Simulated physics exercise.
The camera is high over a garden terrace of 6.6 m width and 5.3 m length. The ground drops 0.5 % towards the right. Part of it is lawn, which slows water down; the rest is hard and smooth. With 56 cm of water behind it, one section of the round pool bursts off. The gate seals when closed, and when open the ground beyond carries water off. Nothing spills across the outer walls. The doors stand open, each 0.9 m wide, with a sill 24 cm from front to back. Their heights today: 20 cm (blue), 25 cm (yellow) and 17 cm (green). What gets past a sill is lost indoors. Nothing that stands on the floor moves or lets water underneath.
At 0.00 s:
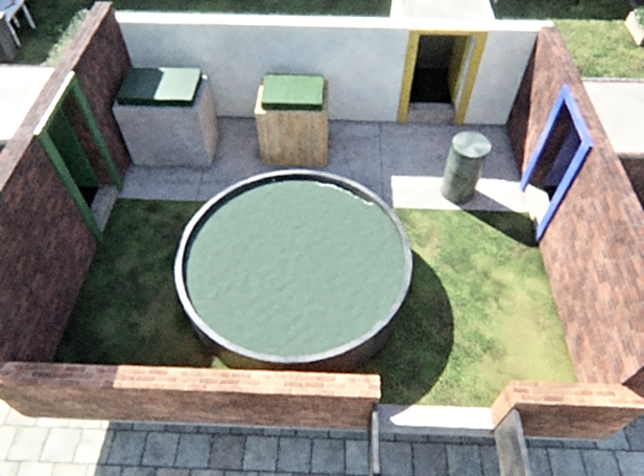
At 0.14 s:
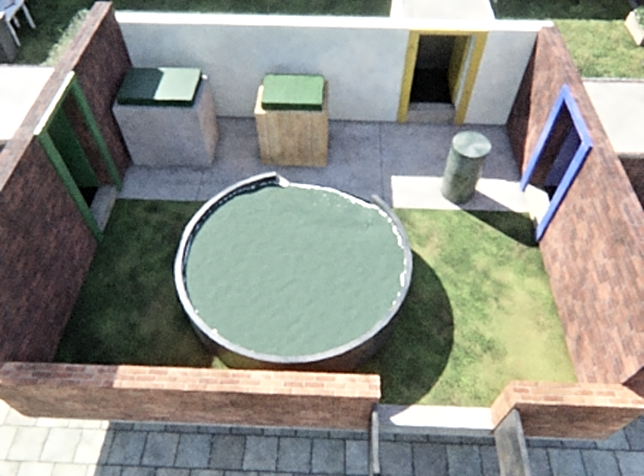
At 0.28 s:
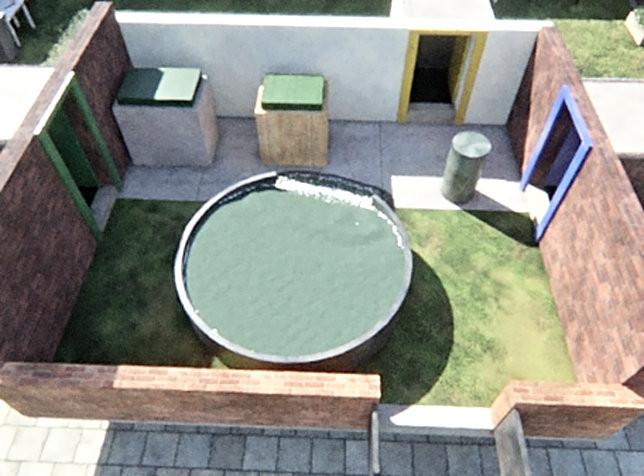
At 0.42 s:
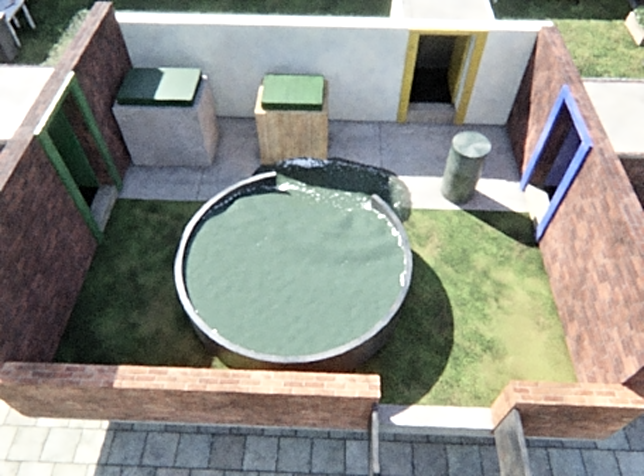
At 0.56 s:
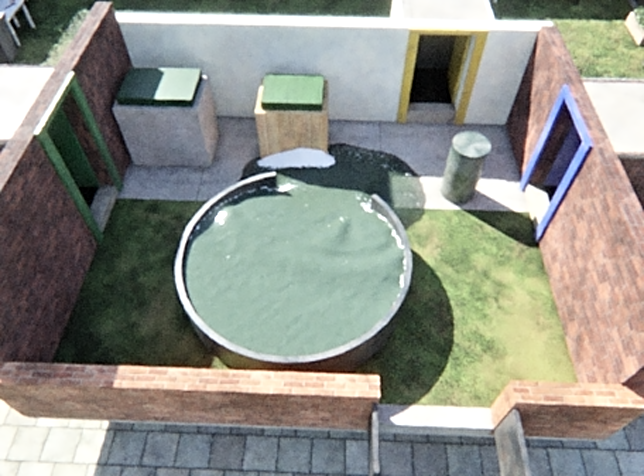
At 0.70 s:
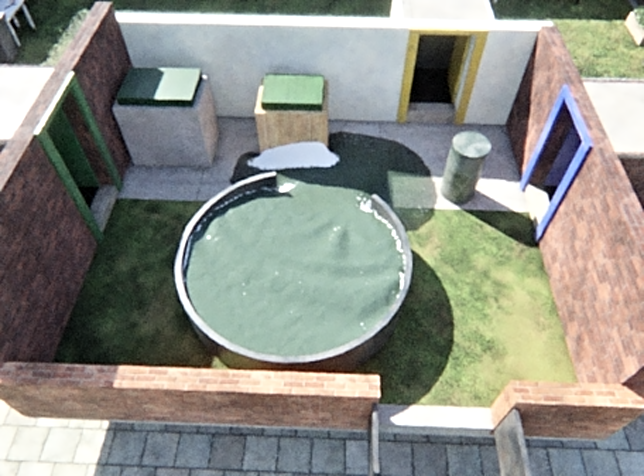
Dark green water bursts through the far rim of a round pool in a walled garden terrace, seen from high above by a camera that stays still. Brick walls hold a green doorway at left and a blue one at right, with a yellow doorway, two green-topped boxes and a green barrel behind. The water spills through the gap, then spreads across the grey paving towards the boxes and barrel.
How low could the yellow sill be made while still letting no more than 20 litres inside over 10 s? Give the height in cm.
About 23 cm.
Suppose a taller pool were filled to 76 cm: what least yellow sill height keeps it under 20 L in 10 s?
About 33 cm.
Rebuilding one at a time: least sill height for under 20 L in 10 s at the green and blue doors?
Roughly 10.5 cm at green and 11.5 cm at blue.
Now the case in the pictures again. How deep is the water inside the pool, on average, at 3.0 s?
About 29 cm.
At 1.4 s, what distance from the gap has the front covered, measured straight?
Roughly 3.0 m.
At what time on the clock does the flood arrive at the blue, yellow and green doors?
Blue 2.6 s, yellow 1.1 s, green 2.2 s.
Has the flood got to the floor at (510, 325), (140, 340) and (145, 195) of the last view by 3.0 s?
In turn: Dry, still dry, wet.
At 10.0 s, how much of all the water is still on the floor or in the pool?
About 92 per cent.
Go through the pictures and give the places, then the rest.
Still water, 56 cm deep, in the round pool at (294, 256); the yellow door at (439, 75) is dry, in the first frame.
Water pours out on the far side and has run 0.3 m, to a hidden place; about 8 cm deep outside, 56 cm at the back, in the second frame.
The front is at (374, 189), 0.7 m from the gap on the far side; 1.1 m2 of floor is wet, 56 cm left at the back, in the third frame.
The gap is on the far side, the front 1.1 m out at (388, 174); the back of the round pool holds 56 cm, in the fourth frame.
The front is at (394, 159), 1.5 m from the gap on the far side; 3.1 m2 of floor is wet, 56 cm left at the back, in the fifth frame.
Water pours out on the far side and has run 1.8 m, to (397, 146); about 7 cm deep outside, 56 cm at the back; the yellow door at (439, 75), 2.8 m from the gap, is still 0.9 m from the nearest water, in the sixth frame.
After 1.4 s water covers 30 % of the floor, deepest (44 cm) near (310, 169); 22 cm at the yellow door, 0 litres in over its 25 cm sill.
After 3.0 s water covers 60 % of the floor, deepest (42 cm) near (504, 140); 24 cm at the yellow door, 4 litres in over its 25 cm sill.
After 10.0 s water covers 100 % of the floor, deepest (14 cm) near (72, 390); 13 cm at the yellow door, 11 litres in over its 25 cm sill.
At the yellow door as built, the water arrived by 1.2 s and peaked near 27 cm at 4.0 s.
With a sill of 19.5 cm, 56 litres would have come in within the 10 s; with 26.5 cm, 6 litres. So under 20 litres takes about 23 cm.
